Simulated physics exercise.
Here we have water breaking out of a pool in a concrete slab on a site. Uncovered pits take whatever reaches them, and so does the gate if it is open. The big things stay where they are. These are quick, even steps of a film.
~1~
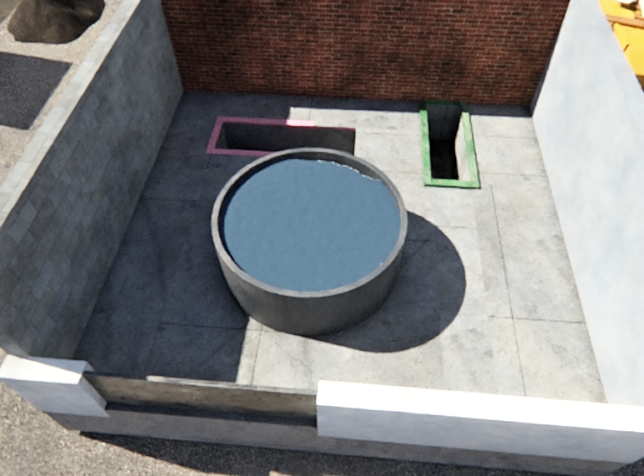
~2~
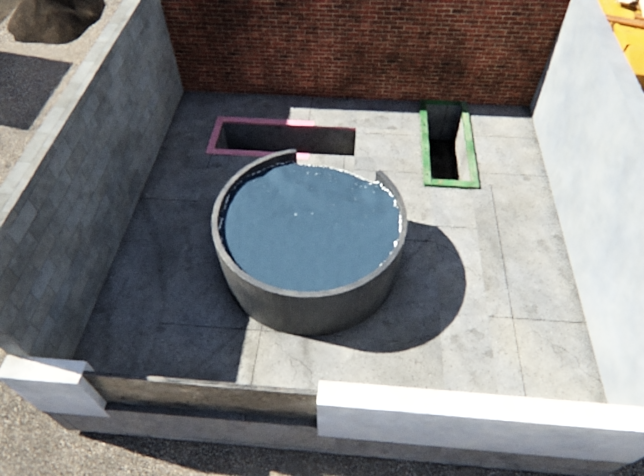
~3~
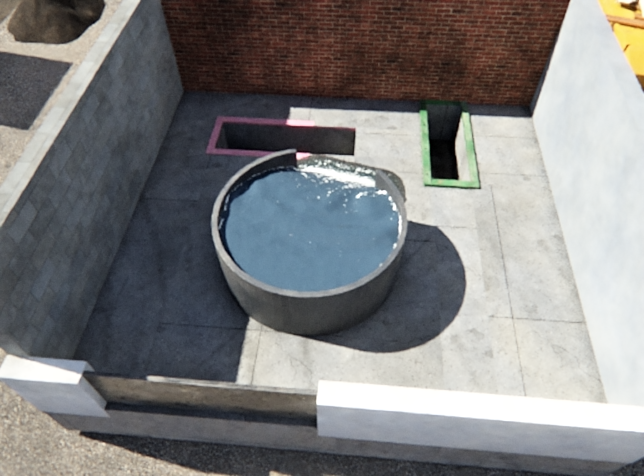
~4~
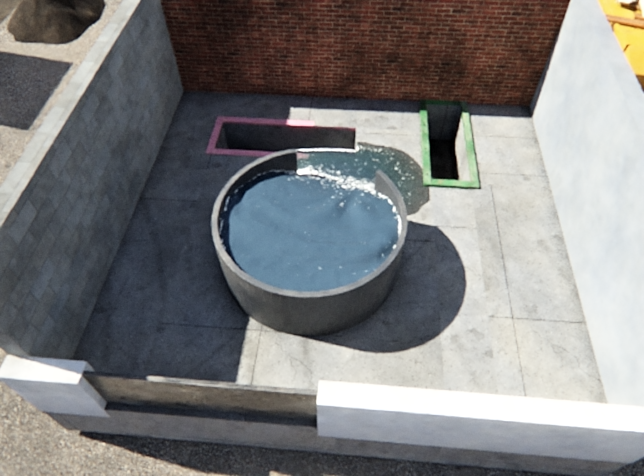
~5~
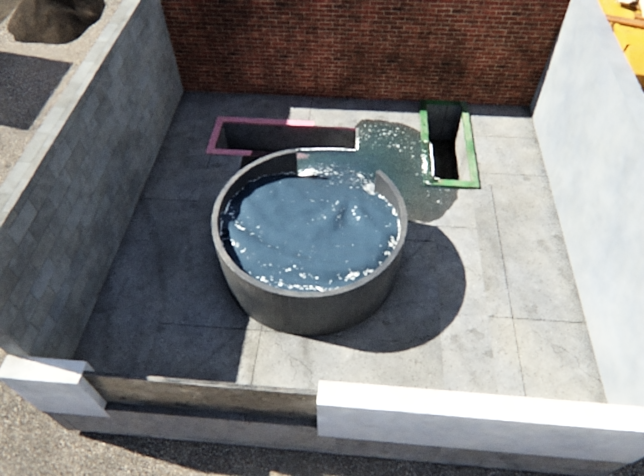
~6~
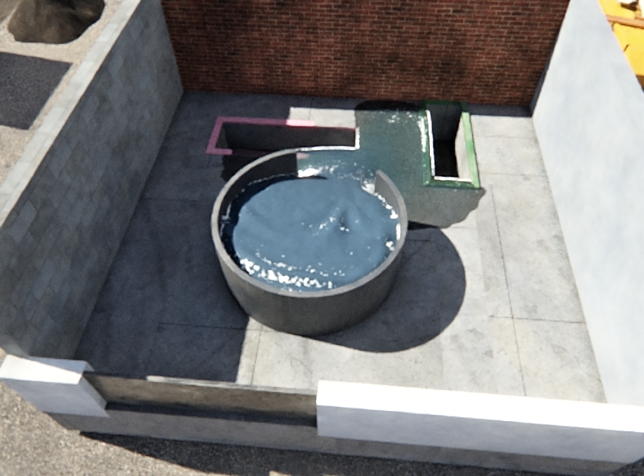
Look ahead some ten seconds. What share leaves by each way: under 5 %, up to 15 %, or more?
In the end: The gate takes less than 5 %; the pink pit takes more than 15 %; the green pit takes more than 15 %.
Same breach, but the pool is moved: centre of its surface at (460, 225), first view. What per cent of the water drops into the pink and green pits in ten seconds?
Per cent: Pink 6, green 65.
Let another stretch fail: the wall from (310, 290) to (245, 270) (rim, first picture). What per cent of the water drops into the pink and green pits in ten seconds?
Roughly, in per cent: Pink 30, green 8.
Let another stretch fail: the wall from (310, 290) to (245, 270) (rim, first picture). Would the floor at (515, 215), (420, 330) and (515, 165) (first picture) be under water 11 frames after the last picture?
In turn: Not flooded, covered, not flooded.
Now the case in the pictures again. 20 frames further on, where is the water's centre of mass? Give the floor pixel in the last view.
At about (328, 214).
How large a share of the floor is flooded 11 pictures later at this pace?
Close to 25 %.
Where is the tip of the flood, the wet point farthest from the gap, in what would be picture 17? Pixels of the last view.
At about (526, 106).
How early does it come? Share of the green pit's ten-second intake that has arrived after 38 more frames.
Close to 95 %.
A moment on, water covers 20 % of the floor; the gate 0 %, the pink pit 14 %, the green pit 5 %.
Next, water covers 25 % of the floor; the gate 0 %, the pink pit 24 %, the green pit 12 %.
Then, water covers 30 % of the floor; the gate 0 %, the pink pit 34 %, the green pit 18 %.
Later, water covers 35 % of the floor; the gate 0 %, the pink pit 45 %, the green pit 23 %.
In the end, water covers 45 % of the floor; the gate 0 %, the pink pit 53 %, the green pit 24 %.
